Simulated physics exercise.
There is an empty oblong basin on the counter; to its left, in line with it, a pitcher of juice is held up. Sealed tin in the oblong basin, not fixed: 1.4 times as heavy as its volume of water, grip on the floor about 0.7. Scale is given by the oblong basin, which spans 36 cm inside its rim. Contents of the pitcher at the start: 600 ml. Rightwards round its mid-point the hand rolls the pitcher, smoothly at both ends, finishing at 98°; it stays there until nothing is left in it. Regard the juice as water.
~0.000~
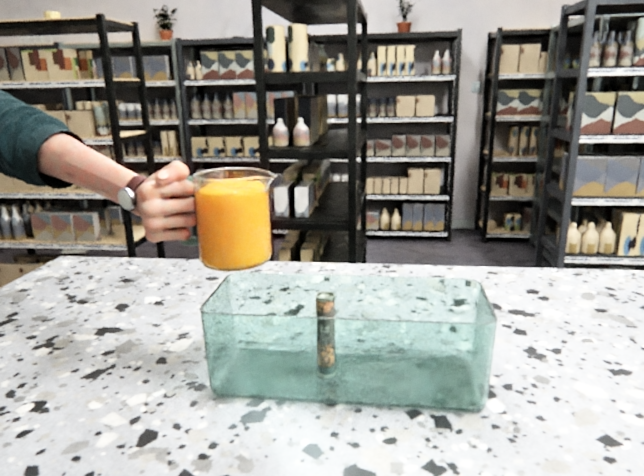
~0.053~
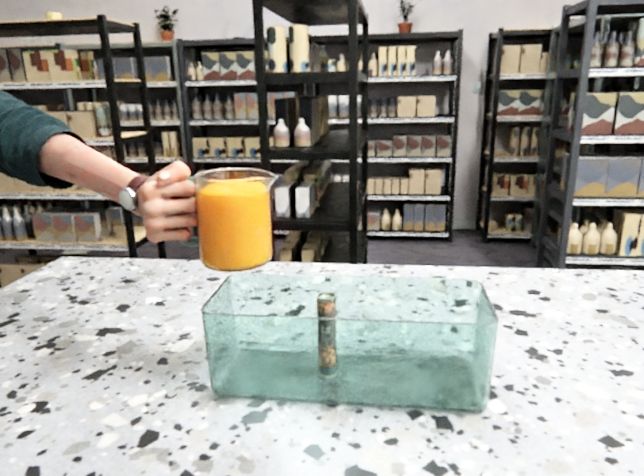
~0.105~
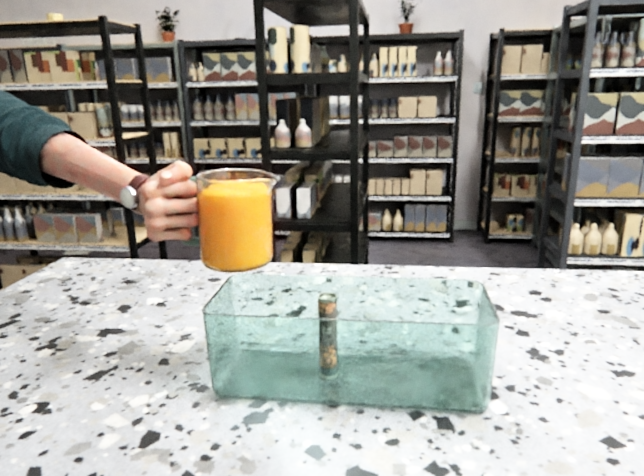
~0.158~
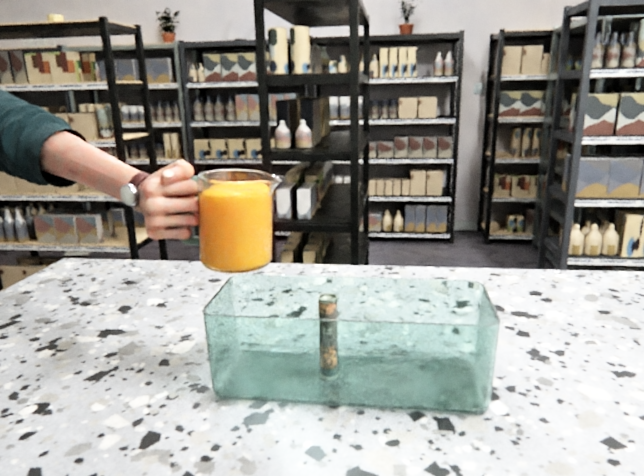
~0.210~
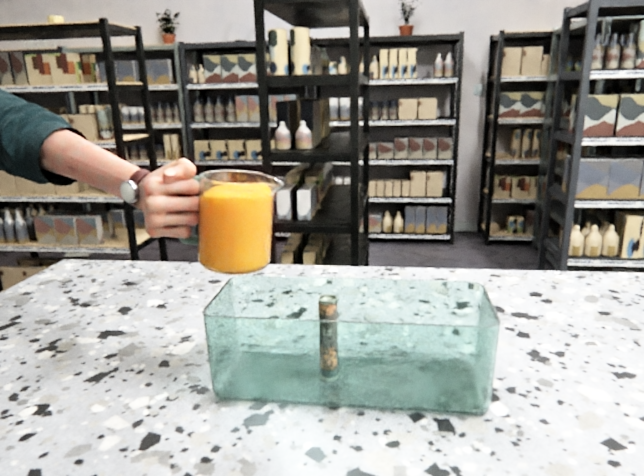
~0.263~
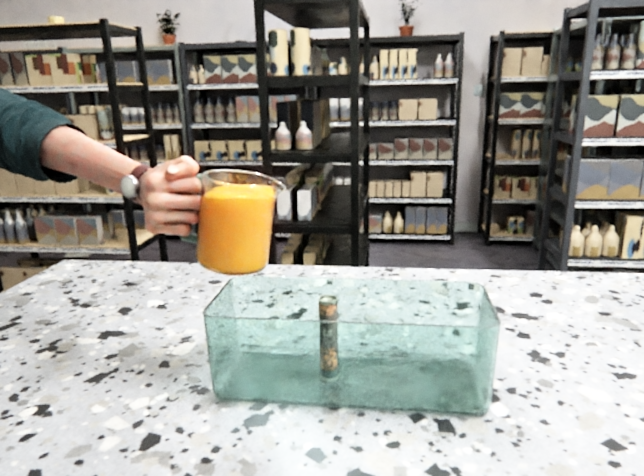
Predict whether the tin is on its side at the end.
My bet is it won't last.
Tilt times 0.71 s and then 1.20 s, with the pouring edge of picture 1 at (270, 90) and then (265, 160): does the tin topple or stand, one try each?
In the first try it remains standing; in the second it comes down.
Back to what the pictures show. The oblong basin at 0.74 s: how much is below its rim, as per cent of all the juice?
About 3 per cent.
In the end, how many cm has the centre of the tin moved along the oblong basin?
In the end the tin's centre has shifted about 7.5 centimetres.
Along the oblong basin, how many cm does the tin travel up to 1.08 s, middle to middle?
Around 0 cm.
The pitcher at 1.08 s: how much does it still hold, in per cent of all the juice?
I'd say some 44 per cent remains.
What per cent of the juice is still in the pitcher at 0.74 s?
About 88 percent.
Then, 0.74 s in, the tilt is 57° and 88 per cent is still to pour; the tin stands where it began.
Then, 1.08 s in, the tilt is 89° and 43 per cent is still to pour; the tin stands where it began.
Then, 1.45 s in, the tilt is 98° and 9 per cent is still to pour; the tin leans 25°.
Then, 1.84 s in, the tilt is 98° and 1 per cent is still to pour; the tin lies on its side.
Finally, the tin lies on its side.
